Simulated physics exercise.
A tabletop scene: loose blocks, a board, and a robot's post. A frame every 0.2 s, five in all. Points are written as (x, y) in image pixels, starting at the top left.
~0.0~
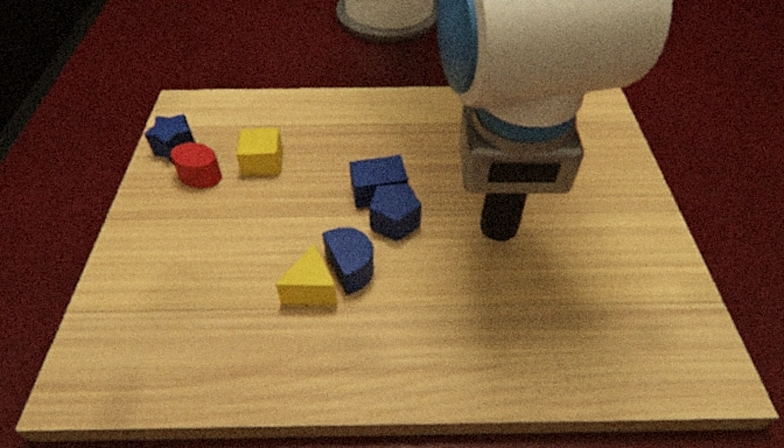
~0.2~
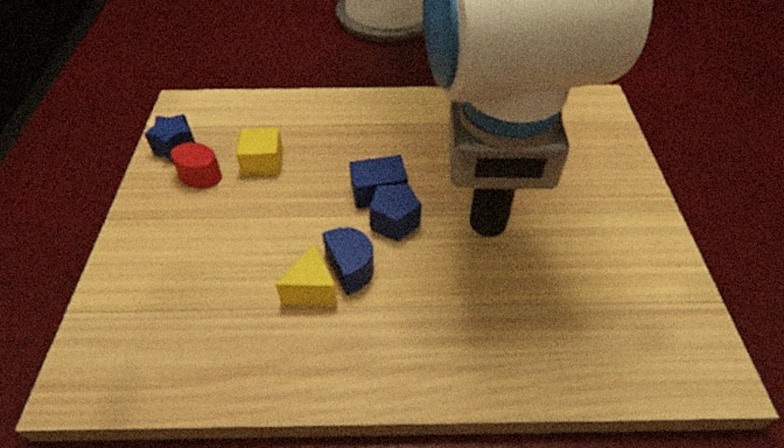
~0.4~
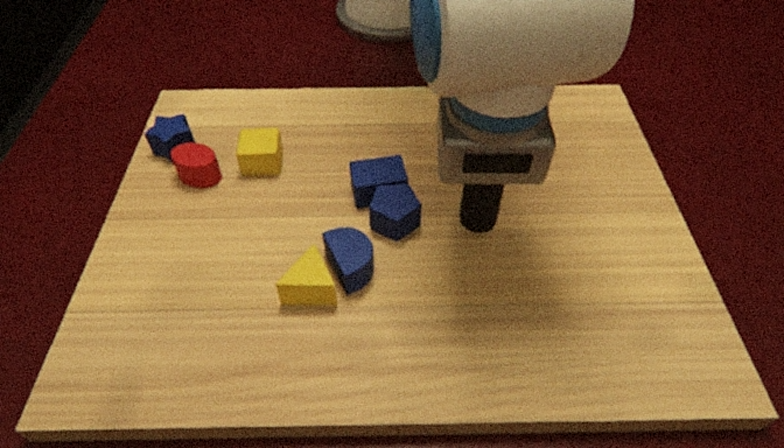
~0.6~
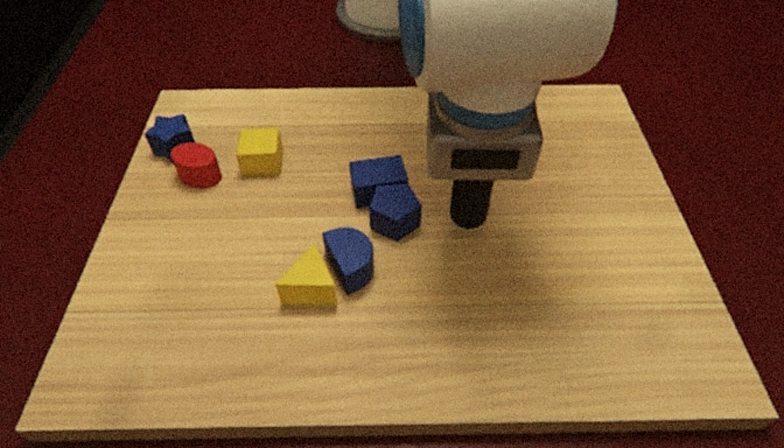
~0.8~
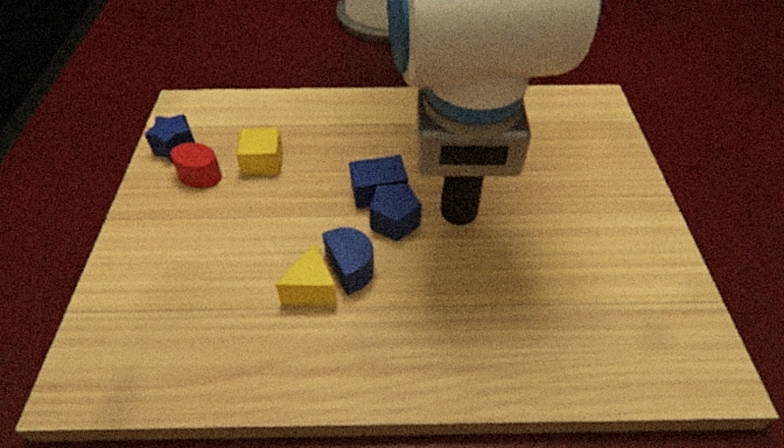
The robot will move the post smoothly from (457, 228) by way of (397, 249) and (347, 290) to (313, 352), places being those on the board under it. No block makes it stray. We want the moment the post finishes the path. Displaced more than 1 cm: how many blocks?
Of all the blocks, three or more travel more than a centimetre.
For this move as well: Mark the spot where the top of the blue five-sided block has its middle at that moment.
(365, 202)
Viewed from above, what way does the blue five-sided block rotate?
Viewed from overhead, the blue five-sided block winds up turned clockwise.
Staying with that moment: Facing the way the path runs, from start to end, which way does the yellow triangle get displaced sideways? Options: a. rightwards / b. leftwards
Choice a: Rightwards.
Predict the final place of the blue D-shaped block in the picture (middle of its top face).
That would be at about pixel (272, 304).
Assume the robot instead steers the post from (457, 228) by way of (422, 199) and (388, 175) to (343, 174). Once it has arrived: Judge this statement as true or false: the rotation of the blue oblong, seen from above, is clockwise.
The claim does not hold.
The first path, step by step. One third of the way, post (396, 234); blue oblong (376, 168); blue five-sided block (367, 201), turned 40° clockwise.
Two thirds of the way, post (345, 276); yellow triangle (261, 290), turned 20° clockwise; blue D-shaped block (299, 278), turned 20° clockwise; blue oblong (376, 168); blue five-sided block (365, 202), turned 50° clockwise.
At the end, post (309, 338); yellow triangle (235, 296), turned 55° clockwise; blue D-shaped block (272, 304), turned 55° clockwise; blue oblong (376, 168); blue five-sided block (365, 202), turned 50° clockwise.
